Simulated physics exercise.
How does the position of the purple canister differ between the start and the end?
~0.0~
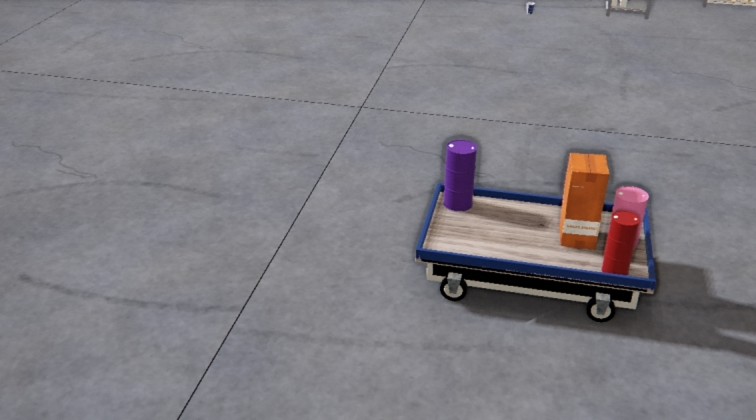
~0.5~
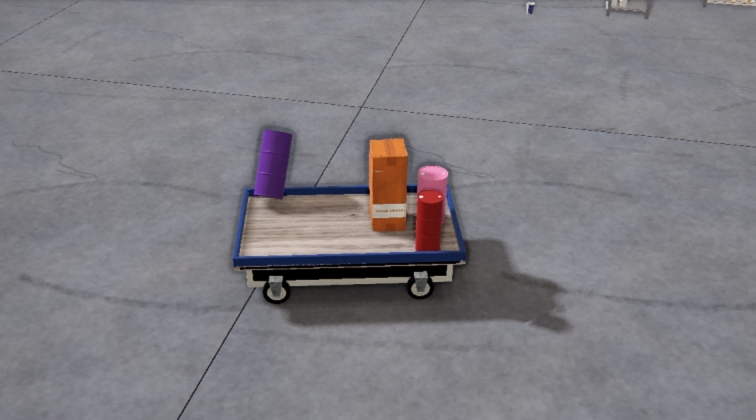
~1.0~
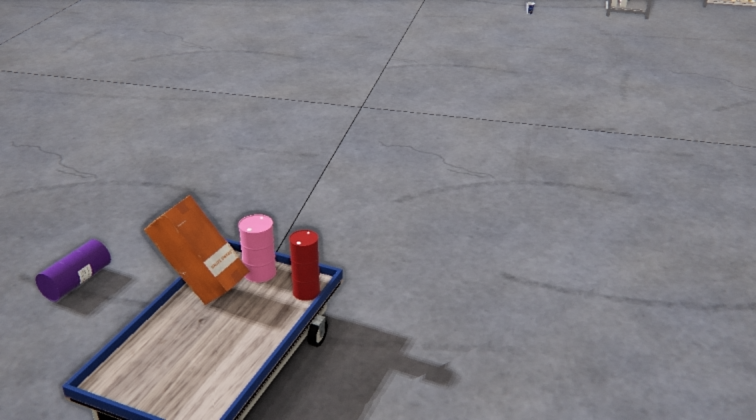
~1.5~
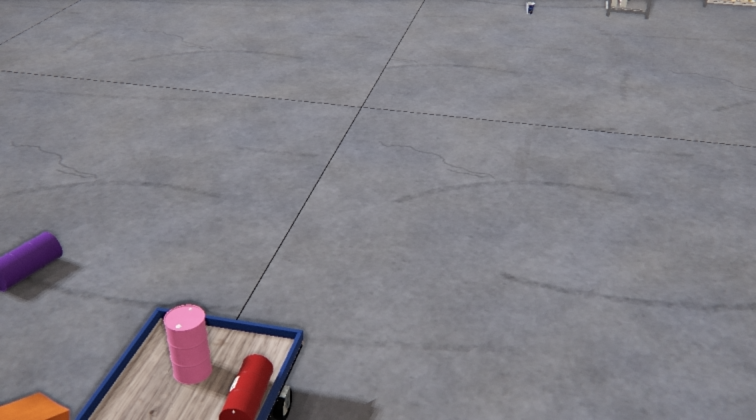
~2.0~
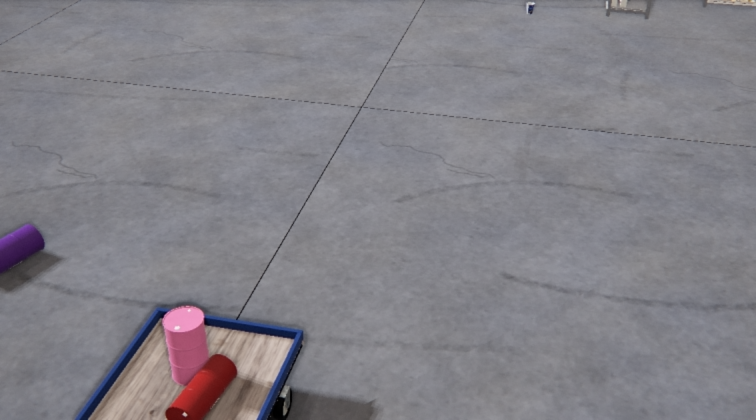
At the start the purple canister stands upright on the cart, and at the end it lies on its side on the floor.
